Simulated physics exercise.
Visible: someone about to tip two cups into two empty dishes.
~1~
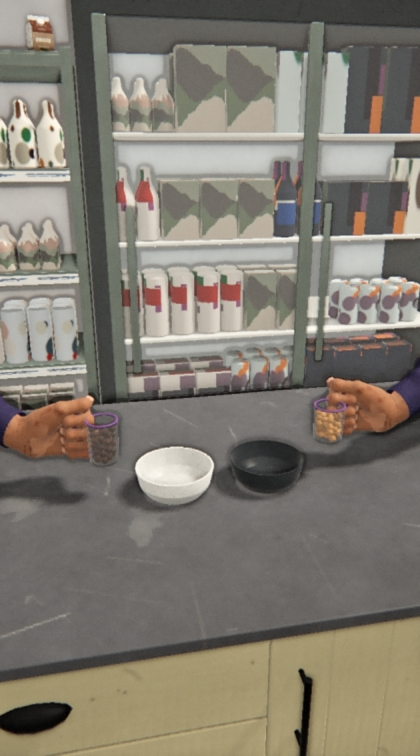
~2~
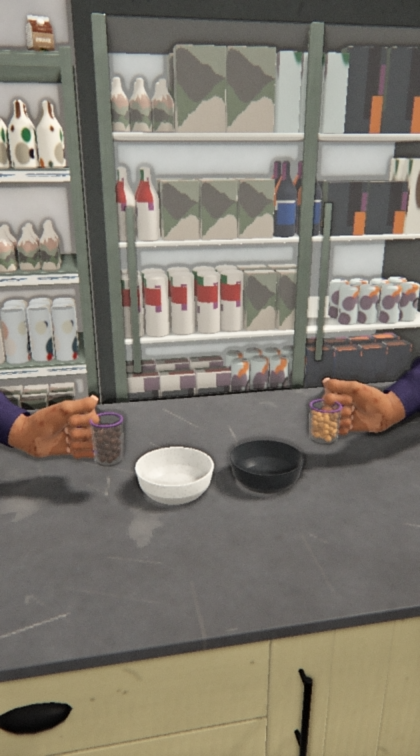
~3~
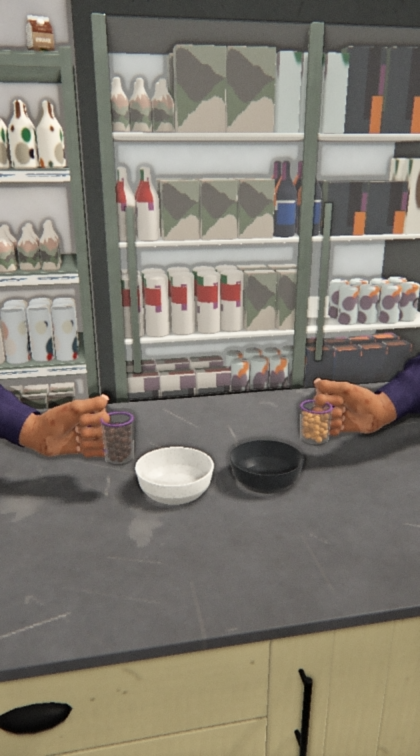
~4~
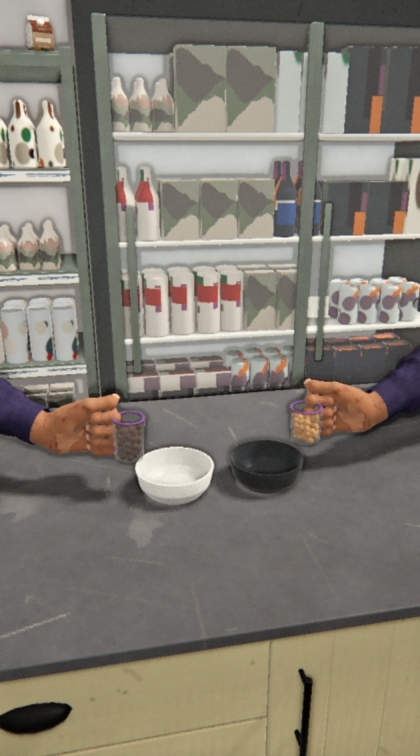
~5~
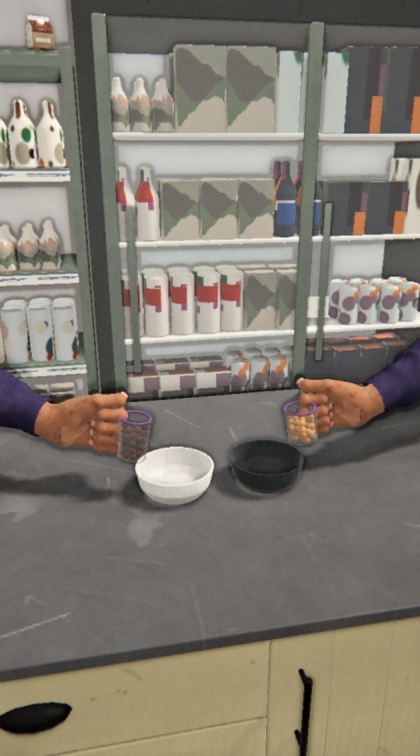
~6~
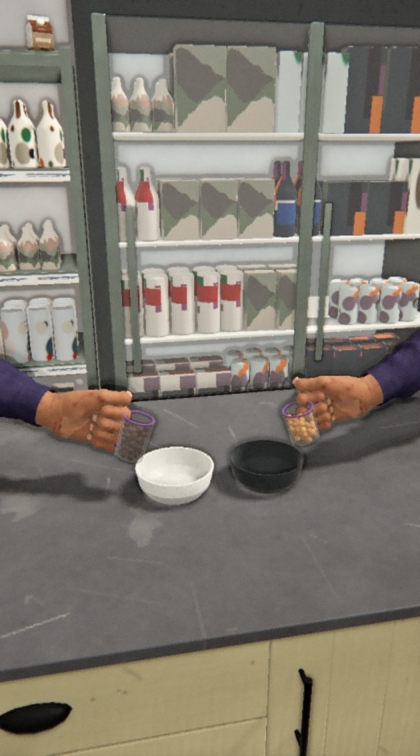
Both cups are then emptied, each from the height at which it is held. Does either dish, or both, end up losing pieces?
Left dish: Loses nothing; right dish: Loses nothing.
Then, 0.62 s past the last view, left, all still in the cup; right, all still in the cup.
Then, 1.16 s past the last view, left, most still in the cup, about a quarter in the dish, a small part in the air; right, nearly all still in the cup, a stray few in the dish, a small part in the air.
Then, 1.62 s past the last view, left, all in the dish; right, all in the dish.
Finally, left, all in the dish, none outside the dish; right, all in the dish, none outside the dish.
